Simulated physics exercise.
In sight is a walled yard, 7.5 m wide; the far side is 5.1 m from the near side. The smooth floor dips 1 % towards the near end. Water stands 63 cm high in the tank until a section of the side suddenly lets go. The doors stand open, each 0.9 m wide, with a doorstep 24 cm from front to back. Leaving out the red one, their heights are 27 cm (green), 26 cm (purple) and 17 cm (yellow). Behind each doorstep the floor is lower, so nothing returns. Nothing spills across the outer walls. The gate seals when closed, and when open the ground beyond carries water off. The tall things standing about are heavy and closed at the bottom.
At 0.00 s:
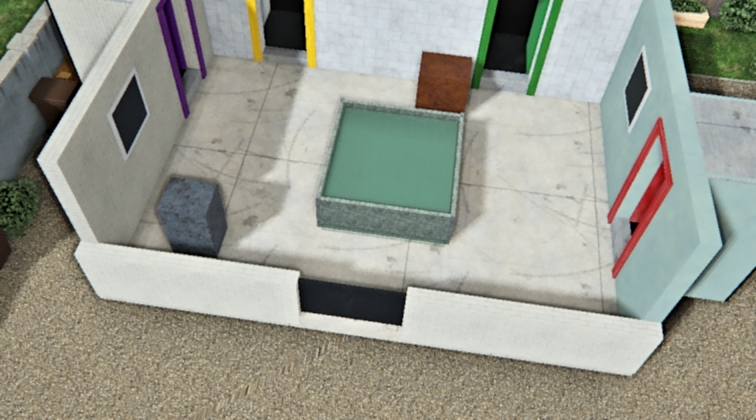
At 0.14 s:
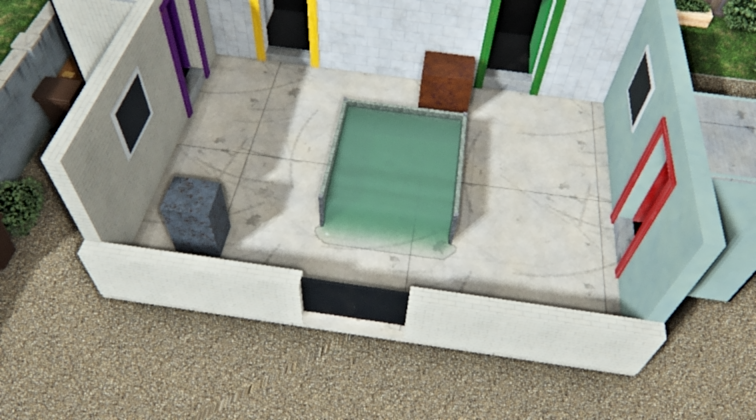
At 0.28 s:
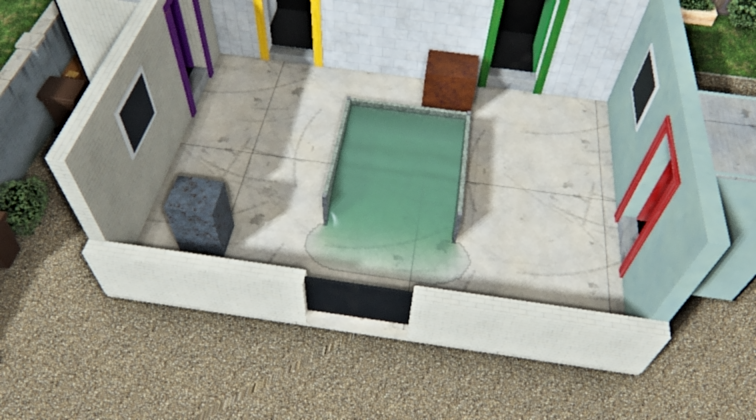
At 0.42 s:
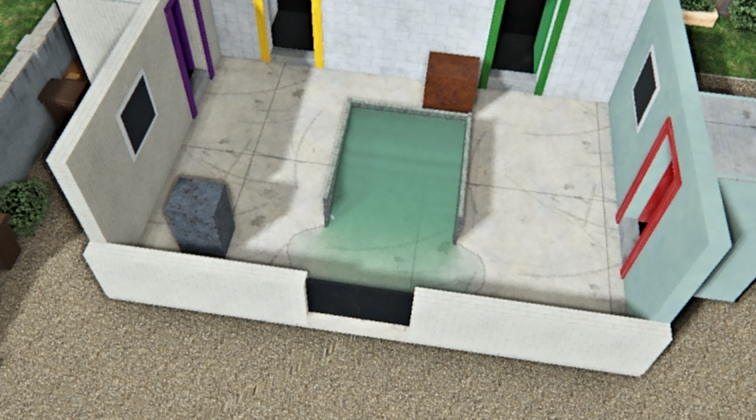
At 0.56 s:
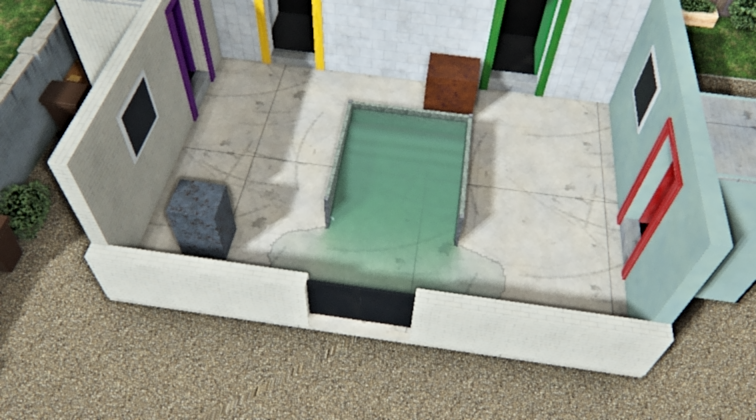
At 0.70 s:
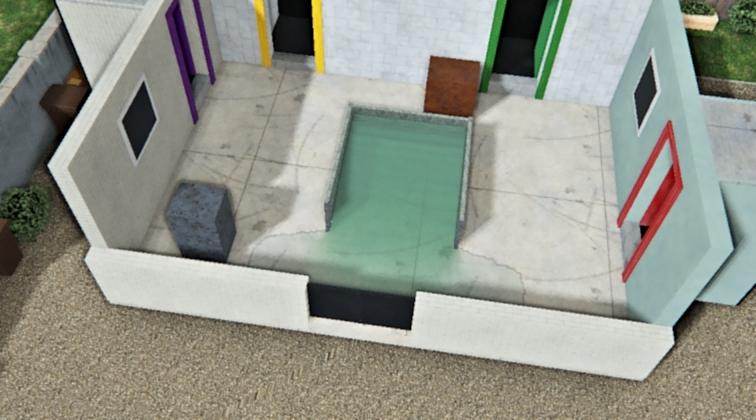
Green water spills from the near side of a stone-rimmed tank and spreads over the pale floor of a walled yard, seen from high above the low white near wall. A dark block stands at left, a rust-brown panel behind the tank, and purple, yellow, green and red surrounds mark openings around the walls. The shallow sheet widens quickly, then more slowly, towards the dark near opening, while the view shifts very slightly.
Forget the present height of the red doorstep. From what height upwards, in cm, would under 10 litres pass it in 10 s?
It would have to be roughly 14 cm high.
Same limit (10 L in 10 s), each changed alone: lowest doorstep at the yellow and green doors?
Roughly 13.0 cm at yellow and 9.5 cm at green.
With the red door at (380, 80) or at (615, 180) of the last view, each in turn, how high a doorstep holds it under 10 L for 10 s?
Roughly 10.5 and 6.5 cm.
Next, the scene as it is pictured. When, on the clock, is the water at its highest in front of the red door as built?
At about 3.0 s.
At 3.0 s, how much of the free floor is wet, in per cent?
About 50 per cent.
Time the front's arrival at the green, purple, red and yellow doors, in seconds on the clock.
Green 4.0 s, purple 3.4 s, red 2.2 s, yellow 4.0 s.
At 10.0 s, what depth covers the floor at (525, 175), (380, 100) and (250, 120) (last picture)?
Roughly 8, 7 and 7 cm, in turn.
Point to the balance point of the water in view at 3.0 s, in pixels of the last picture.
Around (388, 252).
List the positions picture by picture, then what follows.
The first frame shows the tank at (394, 158) is whole and still, 63 cm deep; the red door at (634, 209) is dry.
In the second frame, water pours out at (387, 223) and has run 0.3 m, to (331, 240); about 11 cm deep outside, 63 cm at the back.
In the third frame, the gap is at (390, 224), the front 0.8 m out at (337, 266); the back of the tank holds 63 cm.
In the fourth frame, the gap is at (391, 226), the front 1.3 m out at a hidden place; the back of the tank holds 63 cm.
In the fifth frame, the gap is at (392, 228), the front 1.5 m out at a hidden place; the back of the tank holds 58 cm.
In the sixth frame, water pours out at (392, 231) and has run 1.6 m, to a hidden place; about 11 cm deep outside, 52 cm at the back; 2.2 m in a straight line remain to the red door at (644, 212).
After 1.4 s water covers 20 % of the floor, deepest (48 cm) near (375, 316); it has not reached the red door.
After 3.0 s water covers 50 % of the floor, deepest (40 cm) near (127, 280); 18 cm at the red door, 0 litres in over its 21 cm doorstep.
After 10.0 s water covers 100 % of the floor, deepest (14 cm) near (613, 221); 6 cm at the red door, 0 litres in over its 21 cm doorstep.
At the red door as built, the water arrived by 2.2 s and peaked near 18 cm at 3.0 s.
With a doorstep of 12 cm, 20 litres would have come in within the 10 s; with 16 cm, 4 litres. So under 10 litres takes about 14 cm.
